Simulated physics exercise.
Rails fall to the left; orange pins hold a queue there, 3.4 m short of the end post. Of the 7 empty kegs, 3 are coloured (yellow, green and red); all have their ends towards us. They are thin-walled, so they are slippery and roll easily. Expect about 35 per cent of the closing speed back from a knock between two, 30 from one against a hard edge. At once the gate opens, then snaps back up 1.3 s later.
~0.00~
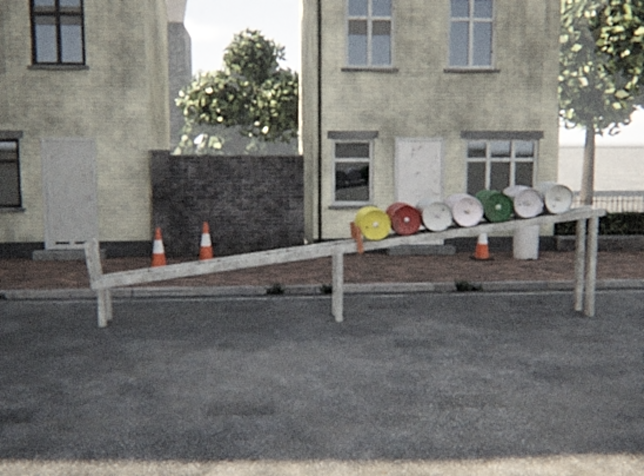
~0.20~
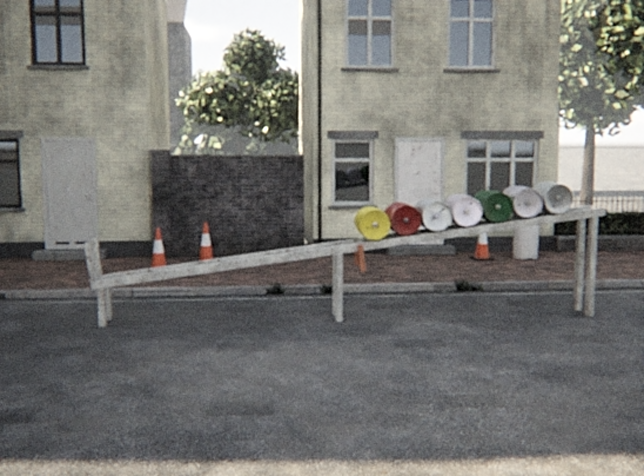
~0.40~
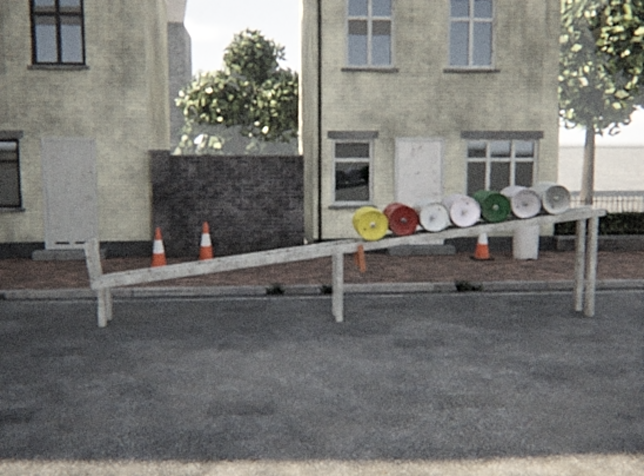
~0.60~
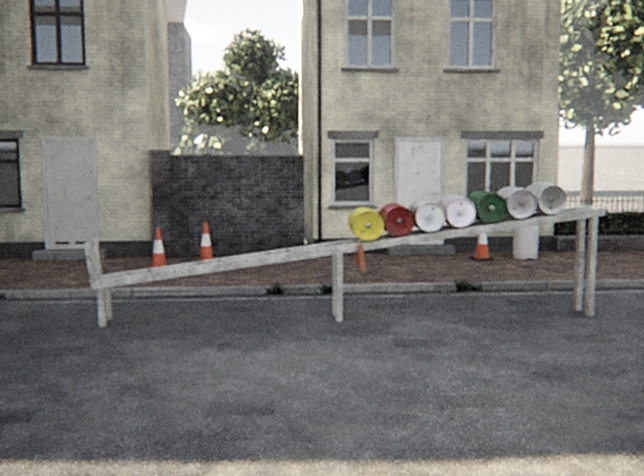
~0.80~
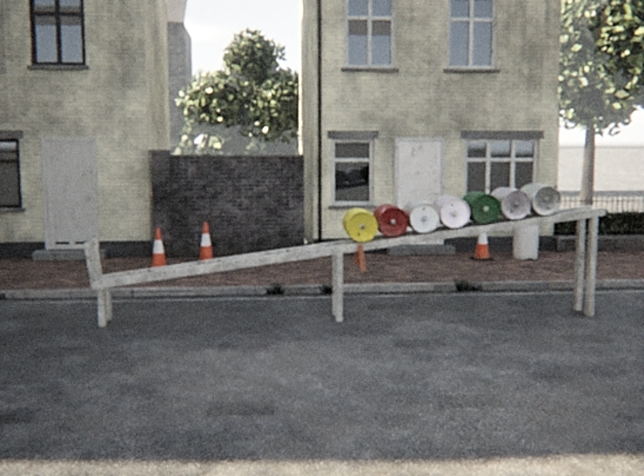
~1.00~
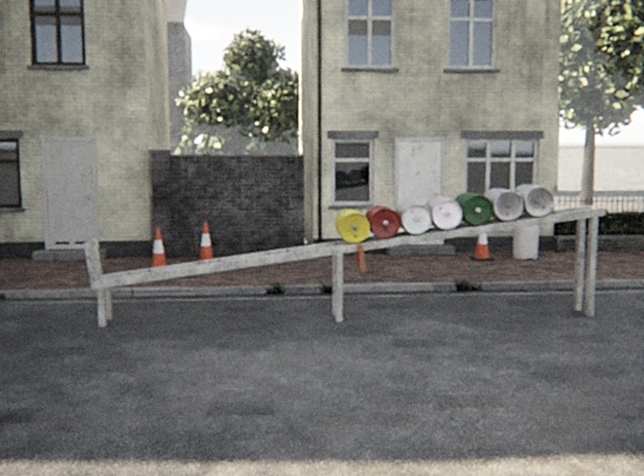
On a sloping rack beside a street, a row of seven kegs, with yellow, red and green among them, rolled slowly a short way to the left after an orange pin dropped down.
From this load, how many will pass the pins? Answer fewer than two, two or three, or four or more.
I would say two or three.
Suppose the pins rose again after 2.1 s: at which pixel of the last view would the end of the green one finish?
Around pixel (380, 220).
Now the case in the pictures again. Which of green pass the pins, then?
As it turns out, green stays put.
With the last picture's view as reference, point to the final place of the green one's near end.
In the last view it sits close to (438, 216).
By 1.2 s, yellow is on the rails, 15 cm below the pins, rolling left; green is on the rails, 145 cm above the pins, rolling left; red is on the rails, 25 cm above the pins, rolling left; 1 through so far.
By 1.4 s, yellow is on the rails, 30 cm below the pins, rolling left; green is on the rails, 130 cm above the pins, rolling left; red is on the rails, 10 cm above the pins, rolling left; 1 through so far.
By 1.6 s, yellow is on the rails, 50 cm below the pins, rolling left; green is on the rails, 115 cm above the pins, rolling left; red is in the air, 5 cm above the pins, rolling left; 1 through so far.
By 1.8 s, yellow is on the rails, 70 cm below the pins, rolling left; green is on the rails, 105 cm above the pins, rolling right; red is in the air, 10 cm below the pins, rolling left; 2 through so far.
Finally (4.1 s), yellow is on the rails, 310 cm below the pins; green is on the rails, 105 cm above the pins; red is on the rails, 270 cm below the pins; 2 through so far.
